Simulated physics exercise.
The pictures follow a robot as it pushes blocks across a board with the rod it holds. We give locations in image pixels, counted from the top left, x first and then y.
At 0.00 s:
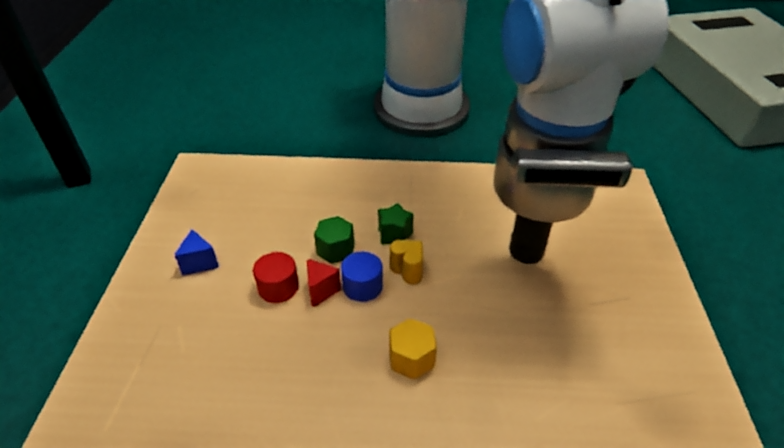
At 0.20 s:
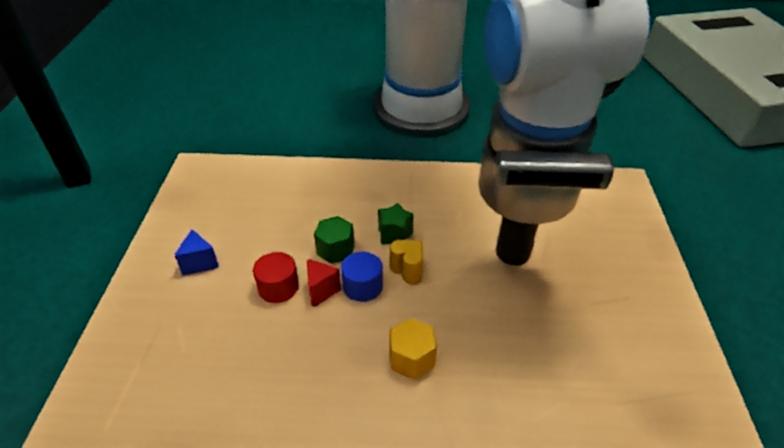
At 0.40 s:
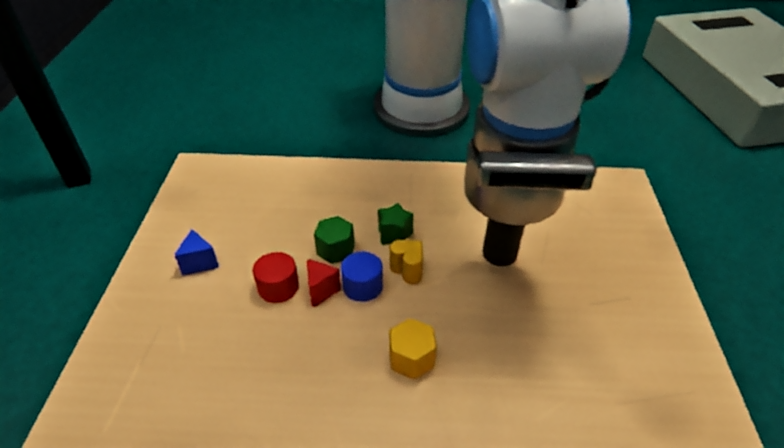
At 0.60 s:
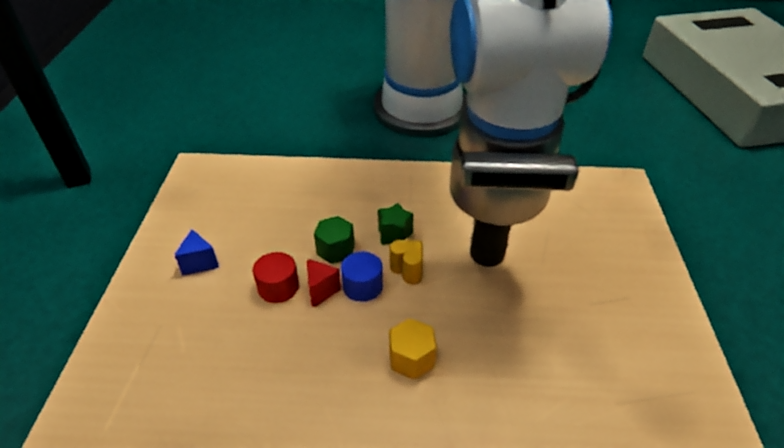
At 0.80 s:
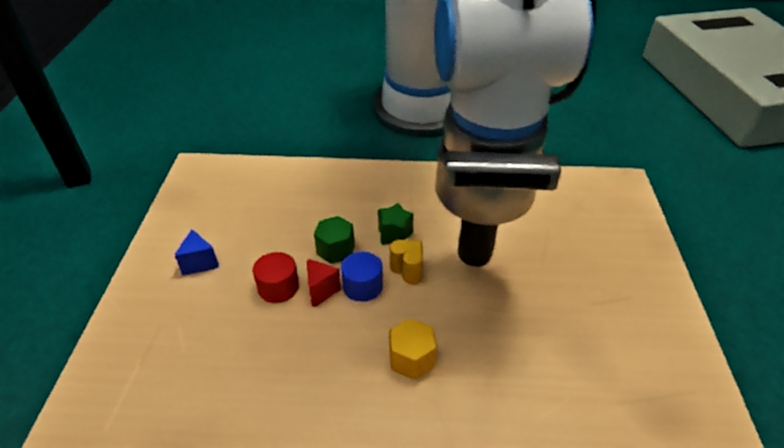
A white robot arm with blue bands and a short black rod at its lower end stands over a pale wooden board on a green surface, seen from a fixed view in front and above. Red, blue, green and yellow blocks sit left and centre, with a yellow hexagon nearer the viewer. The arm slides the rod steadily leftward a short way towards the untouched, motionless blocks.
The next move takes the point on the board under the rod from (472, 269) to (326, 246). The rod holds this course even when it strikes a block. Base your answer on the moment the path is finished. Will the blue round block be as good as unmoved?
No, that is not how it ends up.
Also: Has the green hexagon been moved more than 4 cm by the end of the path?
Yes, that is how it ends up.
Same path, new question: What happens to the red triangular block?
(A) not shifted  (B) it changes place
Option B.
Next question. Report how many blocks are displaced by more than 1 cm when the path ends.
Three or more move.
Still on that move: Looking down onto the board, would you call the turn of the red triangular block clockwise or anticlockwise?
Clockwise.
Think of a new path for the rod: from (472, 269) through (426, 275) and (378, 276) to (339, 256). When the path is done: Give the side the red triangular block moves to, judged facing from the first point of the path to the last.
It heads left.
What follows on the original path. One third of the way, rod at (422, 245); yellow heart at (395, 251), turned 30° anticlockwise.
Two thirds of the way, rod at (373, 238); red triangular block at (304, 280), turned 65° clockwise; blue round block at (338, 278); green star block at (382, 209), turned 65° clockwise; yellow heart at (352, 250), turned 55° anticlockwise.
At the end, rod at (324, 231); red triangular block at (302, 281), turned 70° clockwise; green hexagon at (288, 226); blue round block at (336, 281); green star block at (381, 209), turned 70° clockwise; yellow heart at (332, 251), turned 105° anticlockwise.
